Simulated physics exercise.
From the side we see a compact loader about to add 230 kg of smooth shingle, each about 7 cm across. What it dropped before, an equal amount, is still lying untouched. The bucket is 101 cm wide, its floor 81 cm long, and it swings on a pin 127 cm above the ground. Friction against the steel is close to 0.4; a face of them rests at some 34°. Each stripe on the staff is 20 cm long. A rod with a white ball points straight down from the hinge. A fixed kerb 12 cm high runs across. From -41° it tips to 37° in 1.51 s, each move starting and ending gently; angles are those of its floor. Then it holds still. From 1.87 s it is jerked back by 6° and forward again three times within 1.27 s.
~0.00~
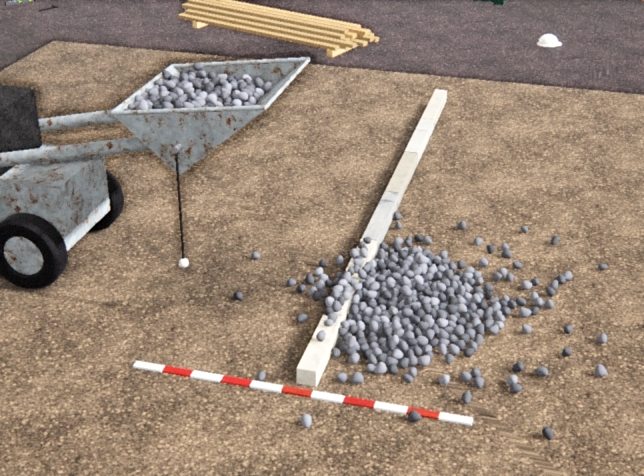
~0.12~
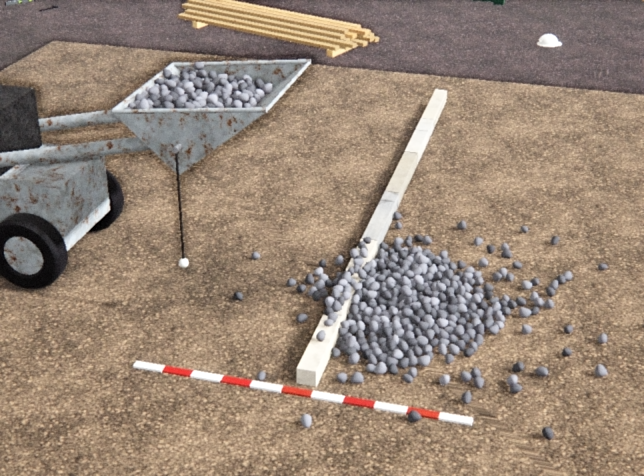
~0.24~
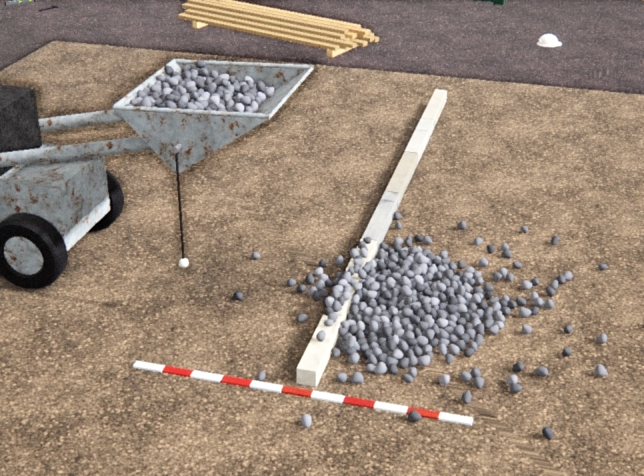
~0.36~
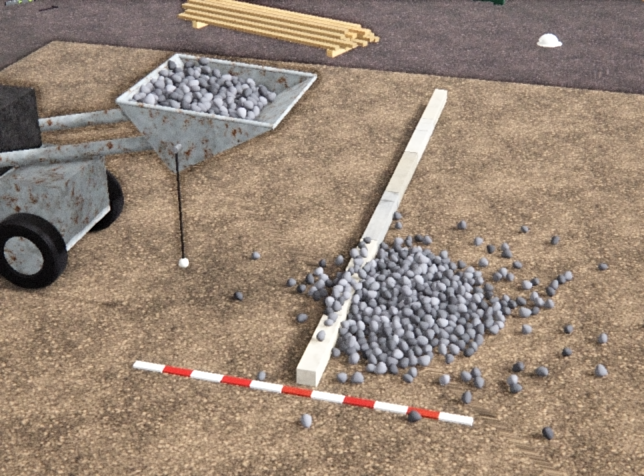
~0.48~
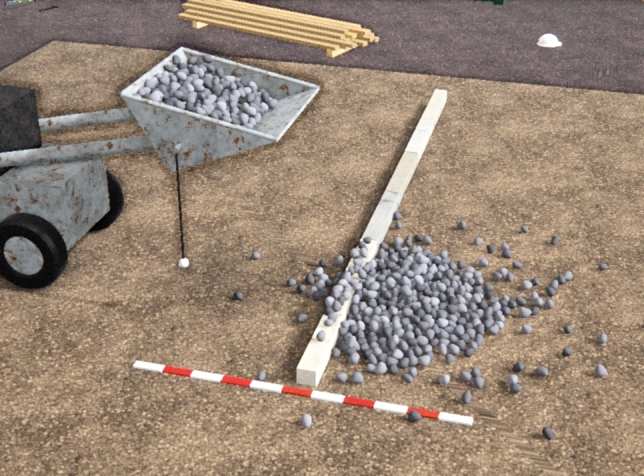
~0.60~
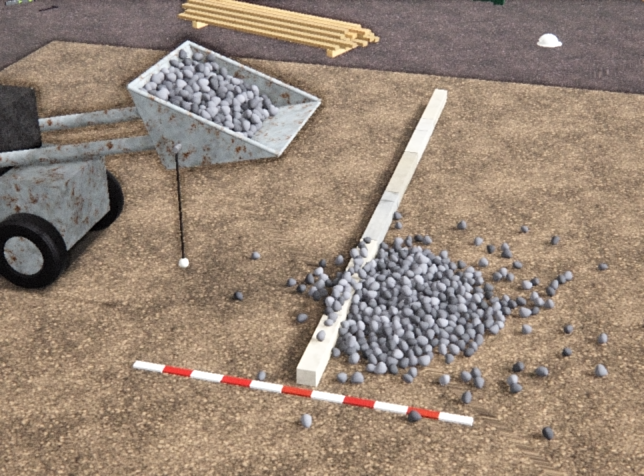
The footage shows a rusty grey loader bucket full of rounded stones gradually rotating forward, its right-hand lip lowering as the stones shift slightly inside, while a pile of similar stones lies still against a pale kerb.
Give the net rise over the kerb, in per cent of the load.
Some 27 per cent is added.
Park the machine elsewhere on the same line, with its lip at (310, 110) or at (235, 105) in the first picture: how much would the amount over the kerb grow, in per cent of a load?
First some 80, then 5 per cent.
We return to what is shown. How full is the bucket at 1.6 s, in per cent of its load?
It holds some 40 per cent.
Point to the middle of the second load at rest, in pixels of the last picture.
Their middle is at about (325, 283).
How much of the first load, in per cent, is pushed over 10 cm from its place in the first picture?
Roughly 5 per cent of them.
After 1.1 s the floor is at 25°; in per cent of one load, 100 in the bucket, 9 on this side of the kerb, 91 over the kerb; the foremost stones are at (616, 320).
After 1.6 s the floor is at 37°; in per cent of one load, 38 in the bucket, 70 on this side of the kerb, 91 over the kerb; the foremost stones are at (616, 320).
After 3.6 s the floor is at 37°; in per cent of one load, 0 in the bucket, 82 on this side of the kerb, 118 over the kerb; the foremost stones are at (616, 320).
After 6.0 s the floor is at 37°; in per cent of one load, 0 in the bucket, 82 on this side of the kerb, 118 over the kerb; the foremost stones are at (616, 320). Net gain over the kerb, 27.
